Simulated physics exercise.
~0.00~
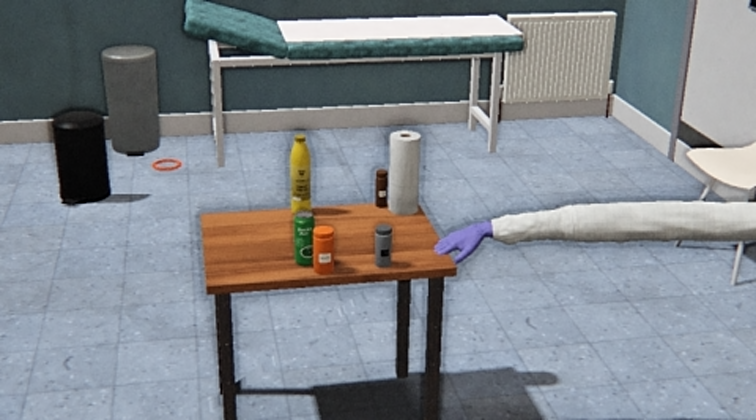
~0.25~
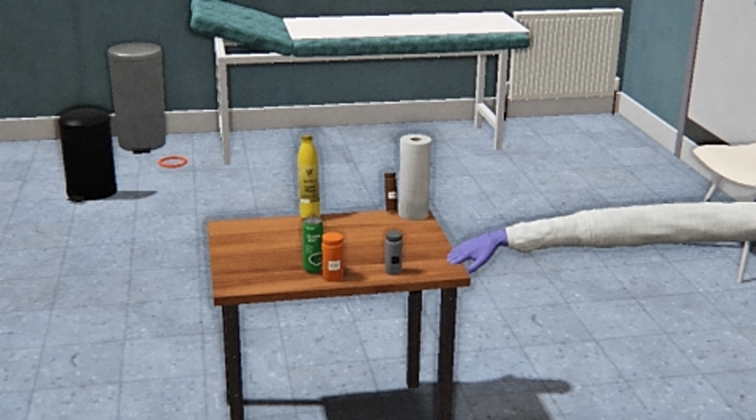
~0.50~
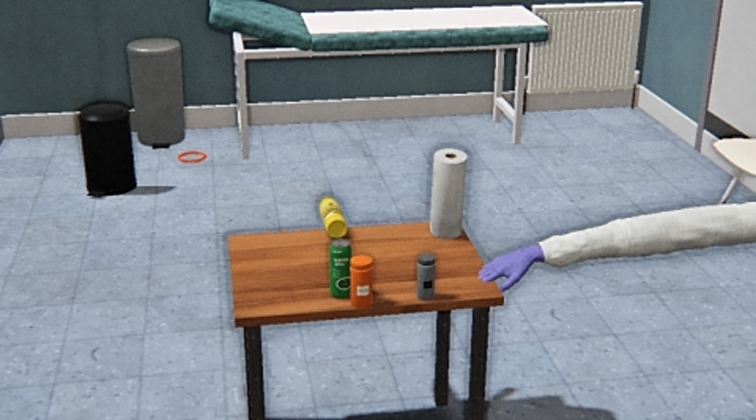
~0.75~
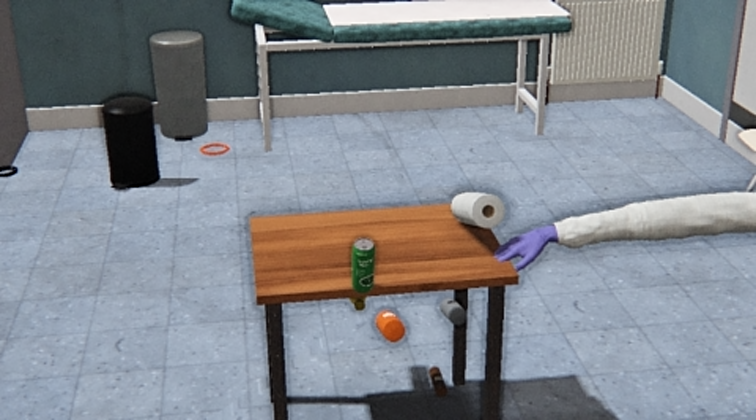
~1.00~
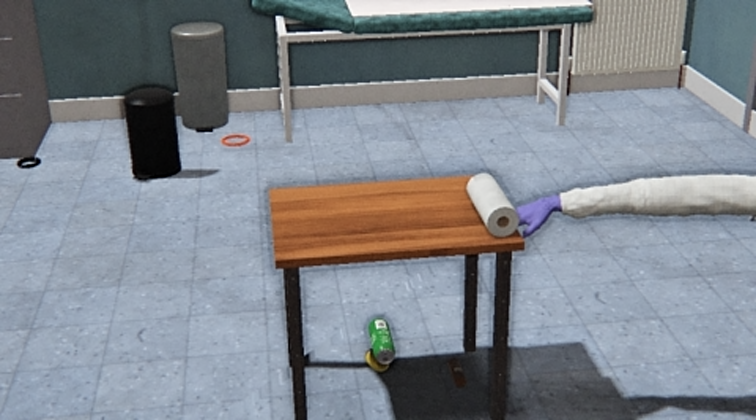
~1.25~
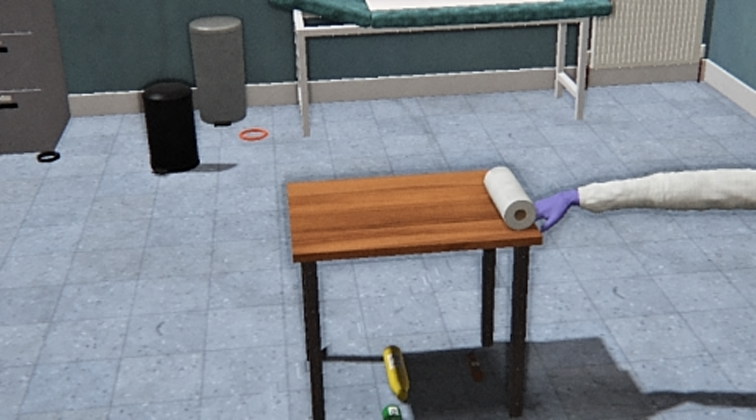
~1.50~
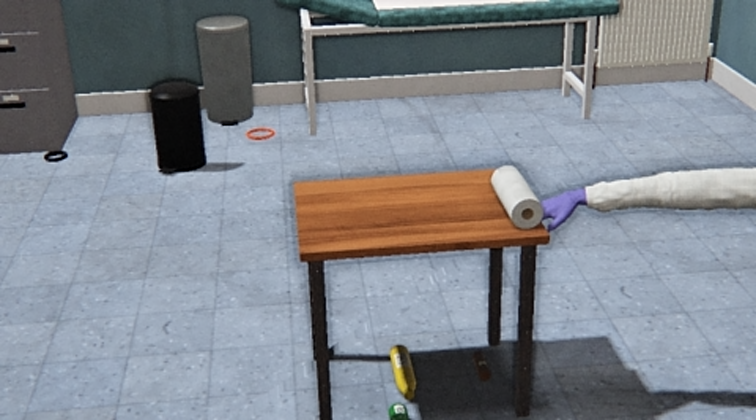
In this clip, a purple-gloved hand rests at the right edge of a wooden side table as the table shifts and its items topple; the yellow bottle, brown shaker, green can, orange jar and grey shaker fall off, leaving only the white roll, lying on its side on the tabletop.
